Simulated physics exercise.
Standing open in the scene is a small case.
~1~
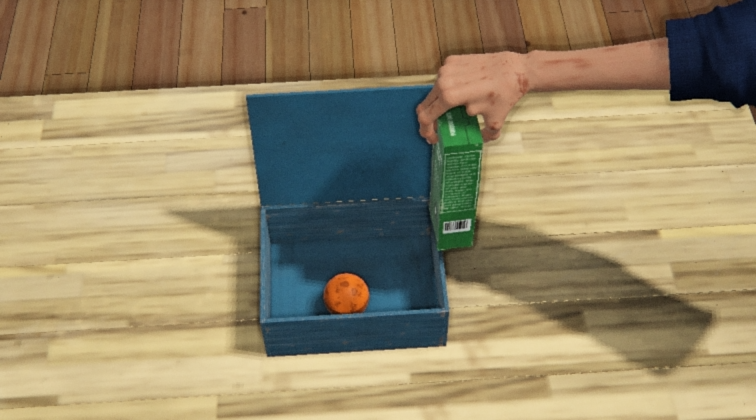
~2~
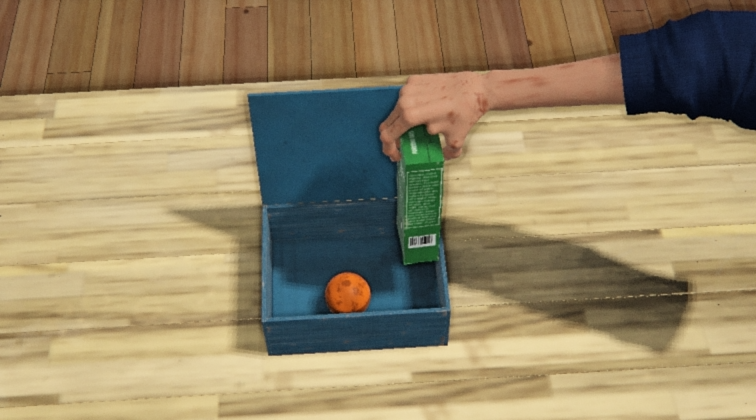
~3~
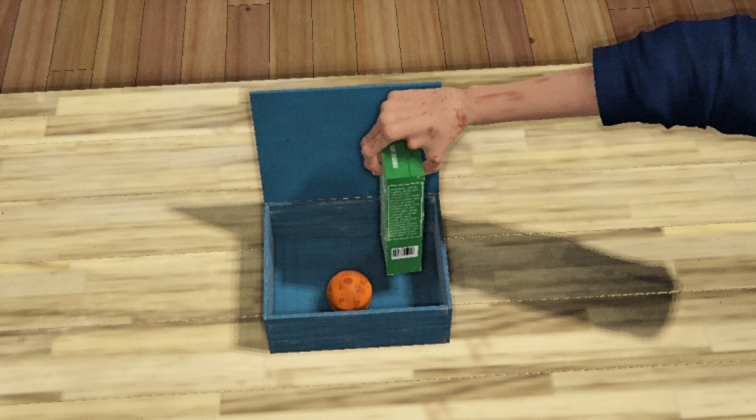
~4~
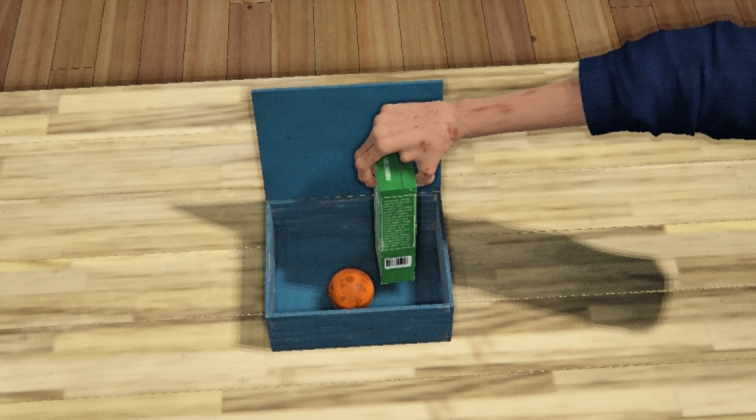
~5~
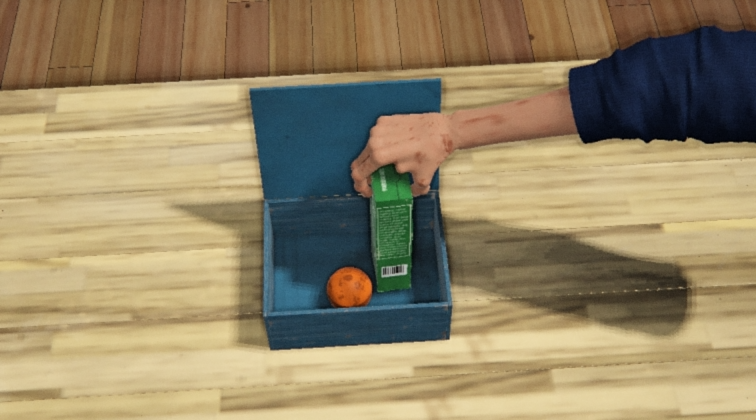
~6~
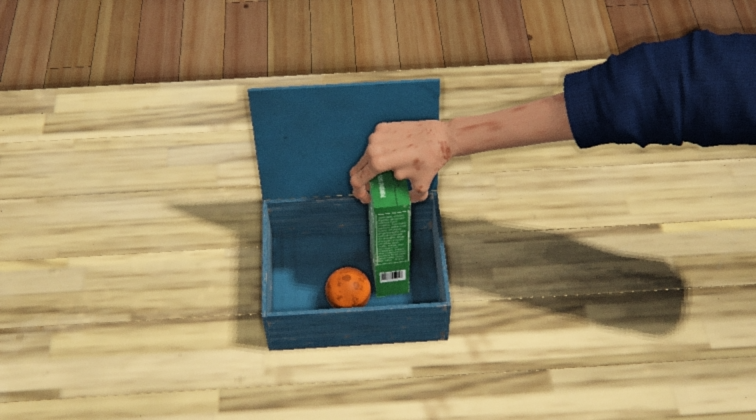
A hand lowers a green carton into an open blue box beside an orange ball.
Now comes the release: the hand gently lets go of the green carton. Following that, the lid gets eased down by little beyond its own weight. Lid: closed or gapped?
Gapped.
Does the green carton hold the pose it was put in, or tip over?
As it turns out, the green carton keeps its original angle.
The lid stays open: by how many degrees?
Close to 70 degrees.
Then, 1.30 s after the last picture, lid 78° above the rim.
Then, 3.00 s after the last picture, lid 71° above the rim.
At rest, lid 72° above the rim; both in place. Seen from the same camera at the end, green carton near (389, 229).
